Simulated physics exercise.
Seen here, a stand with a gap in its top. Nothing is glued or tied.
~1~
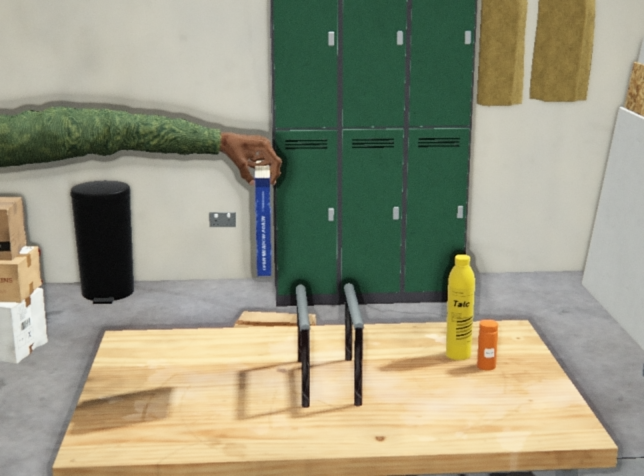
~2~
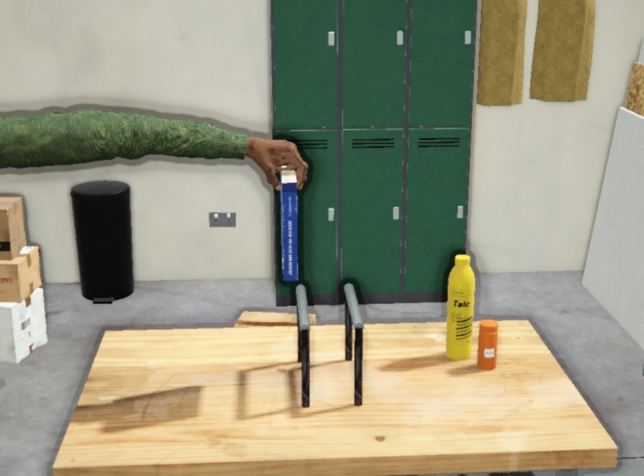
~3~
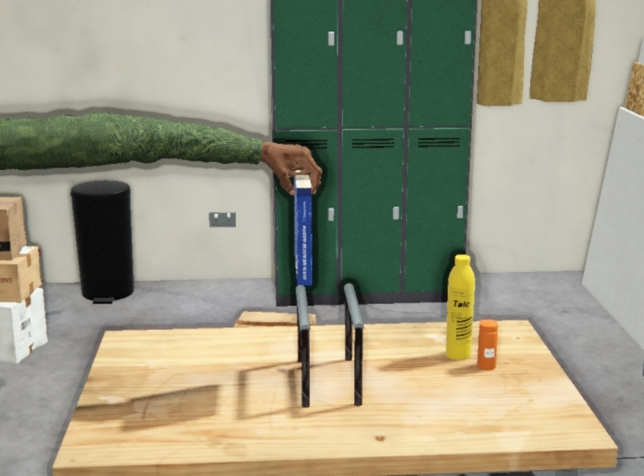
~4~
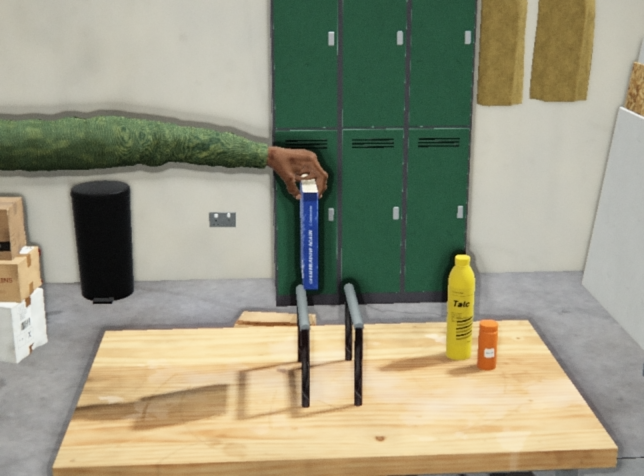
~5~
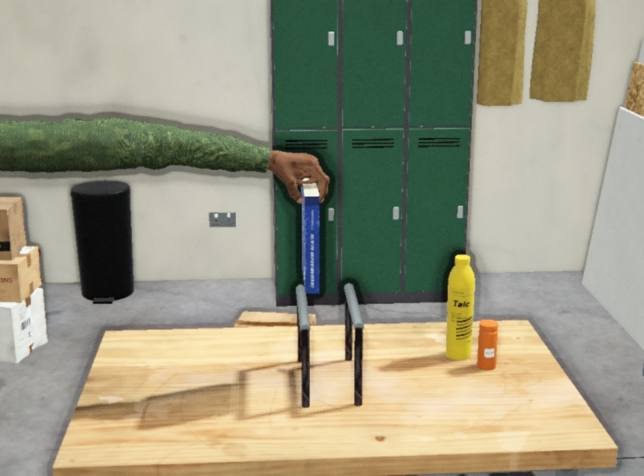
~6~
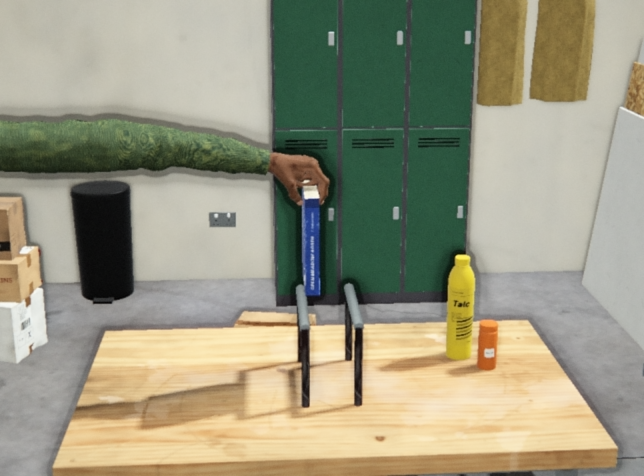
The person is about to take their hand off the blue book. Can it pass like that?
In the end the book drops through.
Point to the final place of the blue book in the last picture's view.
At about (321, 338).
Then, 0.20 s on from there, blue book shifted a little near (311, 257).
Then, 0.40 s on from there, blue book shifted about its own width near (326, 308).
Then, 0.60 s on from there, blue book turned 6° from how it was put near (325, 338).
In the end, moved from the start, blue book; the other 2 unmoved. At the end, from the last picture's camera, blue book near (321, 338). The book goes down the gap.
